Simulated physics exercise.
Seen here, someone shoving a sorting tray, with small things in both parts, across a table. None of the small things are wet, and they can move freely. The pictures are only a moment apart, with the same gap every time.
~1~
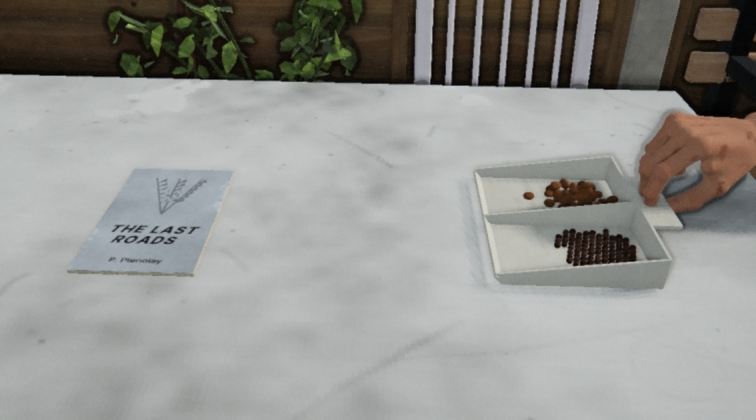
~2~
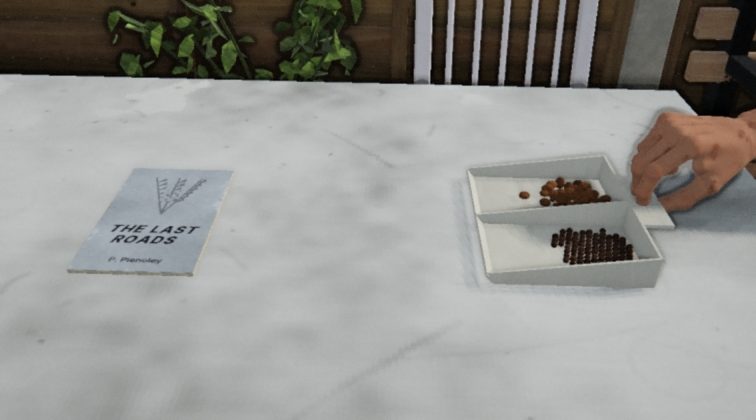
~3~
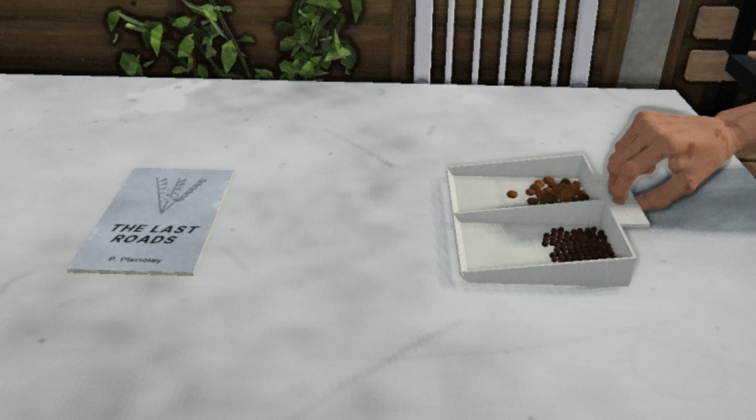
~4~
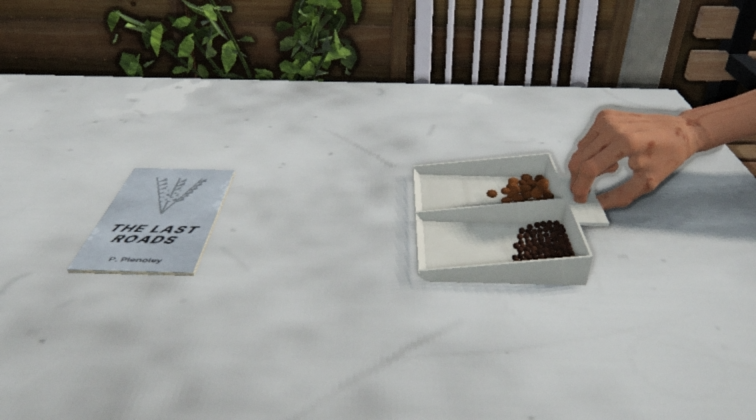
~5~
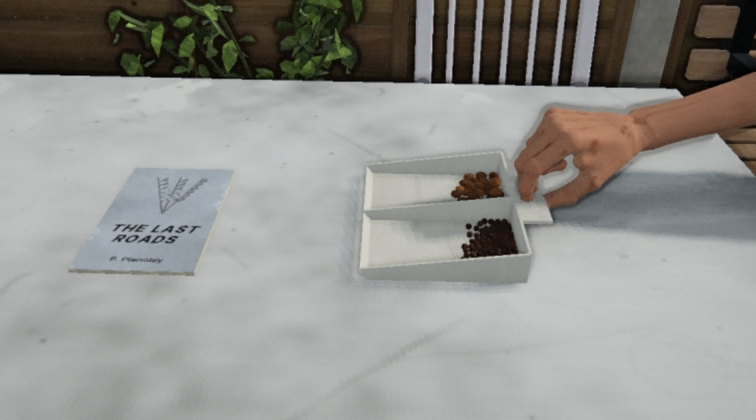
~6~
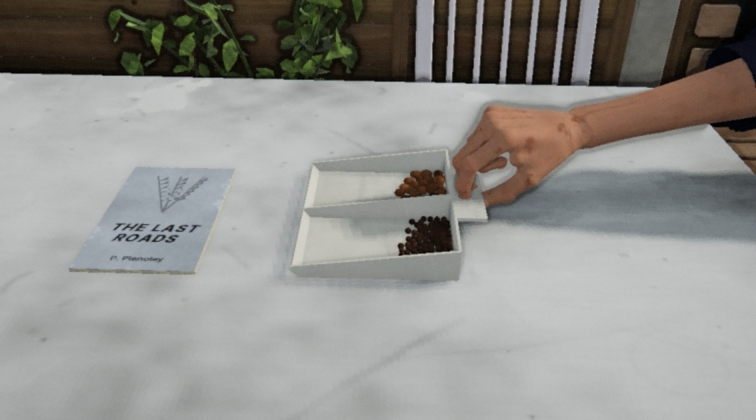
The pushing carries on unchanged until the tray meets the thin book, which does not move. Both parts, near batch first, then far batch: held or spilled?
Near batch: Partly spilled; far batch: Partly spilled.
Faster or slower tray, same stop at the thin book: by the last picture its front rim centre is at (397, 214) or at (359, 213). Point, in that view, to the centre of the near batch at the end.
The middle settles at (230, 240) the first time and at (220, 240) the second time.
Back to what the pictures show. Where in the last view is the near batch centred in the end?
Its centre finishes near (212, 238).
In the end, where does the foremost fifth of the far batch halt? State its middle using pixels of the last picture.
About (181, 184) in the last picture.
Then, 0.05 s past the last view, tray still sliding, front rim near (250, 210); near batch all inside; far batch all inside.
Then, 0.19 s past the last view, tray stopped at the thin book; near batch a small part out of the tray; far batch a small part out of the tray.
Then, 0.40 s past the last view, tray stopped at the thin book; near batch about a third out of the tray; far batch about a third out of the tray.
Finally, tray stopped at the thin book; near batch about a third out of the tray; far batch about a third out of the tray.
